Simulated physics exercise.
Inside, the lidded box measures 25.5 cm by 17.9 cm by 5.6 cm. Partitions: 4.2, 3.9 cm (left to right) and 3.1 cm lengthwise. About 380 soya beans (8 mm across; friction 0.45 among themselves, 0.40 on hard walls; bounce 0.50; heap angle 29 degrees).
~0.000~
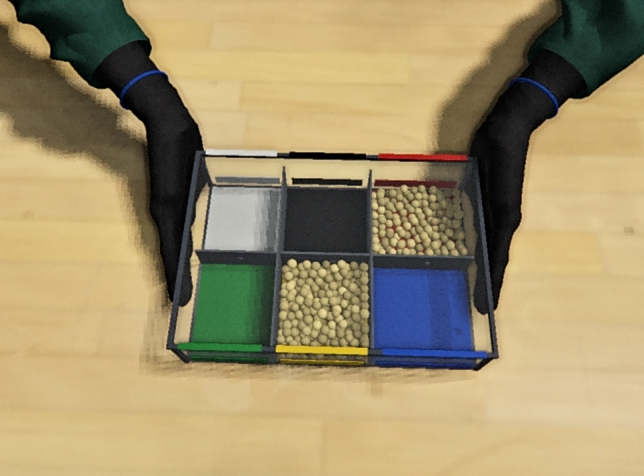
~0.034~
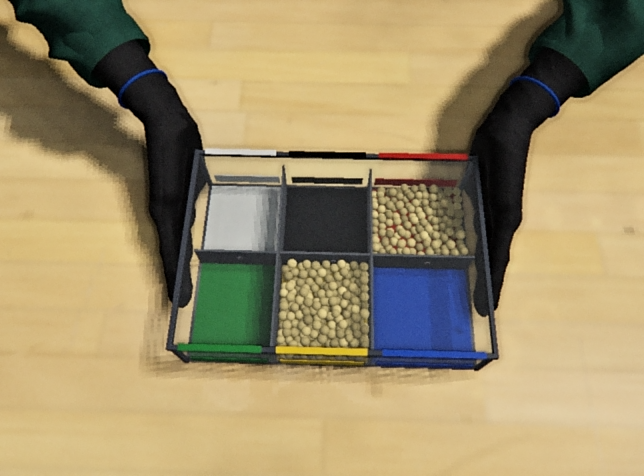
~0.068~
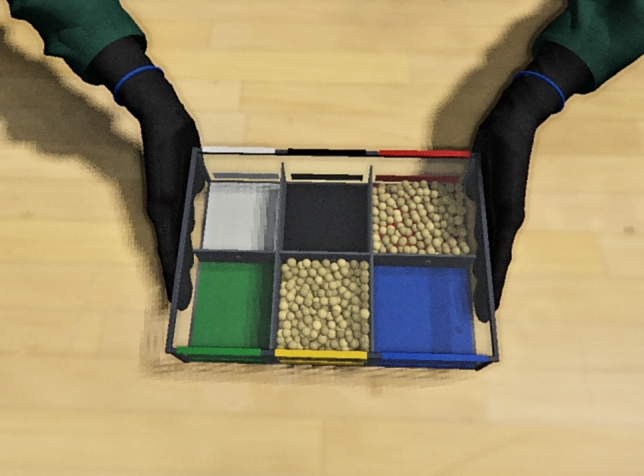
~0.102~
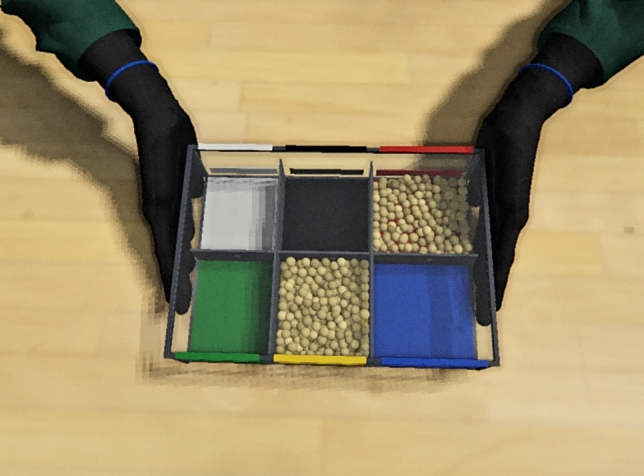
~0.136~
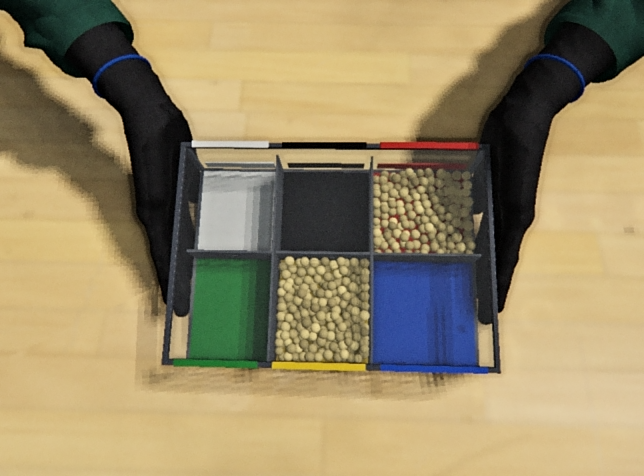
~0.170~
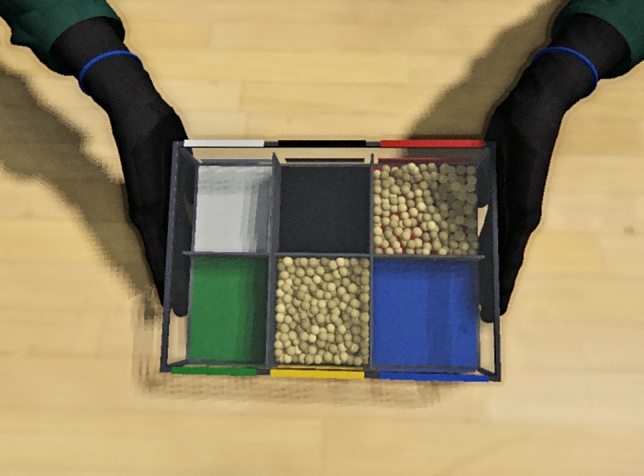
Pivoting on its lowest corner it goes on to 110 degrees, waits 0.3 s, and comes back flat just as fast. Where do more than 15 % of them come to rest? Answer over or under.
Red compartment: Under; blue compartment: Over; green compartment: Under; yellow compartment: Over; white compartment: Under; black compartment: Under.
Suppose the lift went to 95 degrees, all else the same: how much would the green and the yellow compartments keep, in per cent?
Then: Green 5; yellow 60.
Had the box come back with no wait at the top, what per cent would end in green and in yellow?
Then: Green 5; yellow 60.
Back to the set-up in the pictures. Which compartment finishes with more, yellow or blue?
The yellow one has more.
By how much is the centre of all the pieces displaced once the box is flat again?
Some 5.5 cm.
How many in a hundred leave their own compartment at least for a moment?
About 45 per cent.
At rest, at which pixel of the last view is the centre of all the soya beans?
Near (346, 332).
After 0.96 s, tilt 110 degrees; blue 35 %, yellow 60 %.
After 1.48 s, tilt 60 degrees; blue 35 %, green 5 %, yellow 60 %.
Then, at 2.07 s, tilt 0 degrees; blue 35 %, green 5 %, yellow 60 %.
At rest (2.8 s), red 0 %, blue 35 %, green 5 %, yellow 60 %, white 0 %, black 0 %.
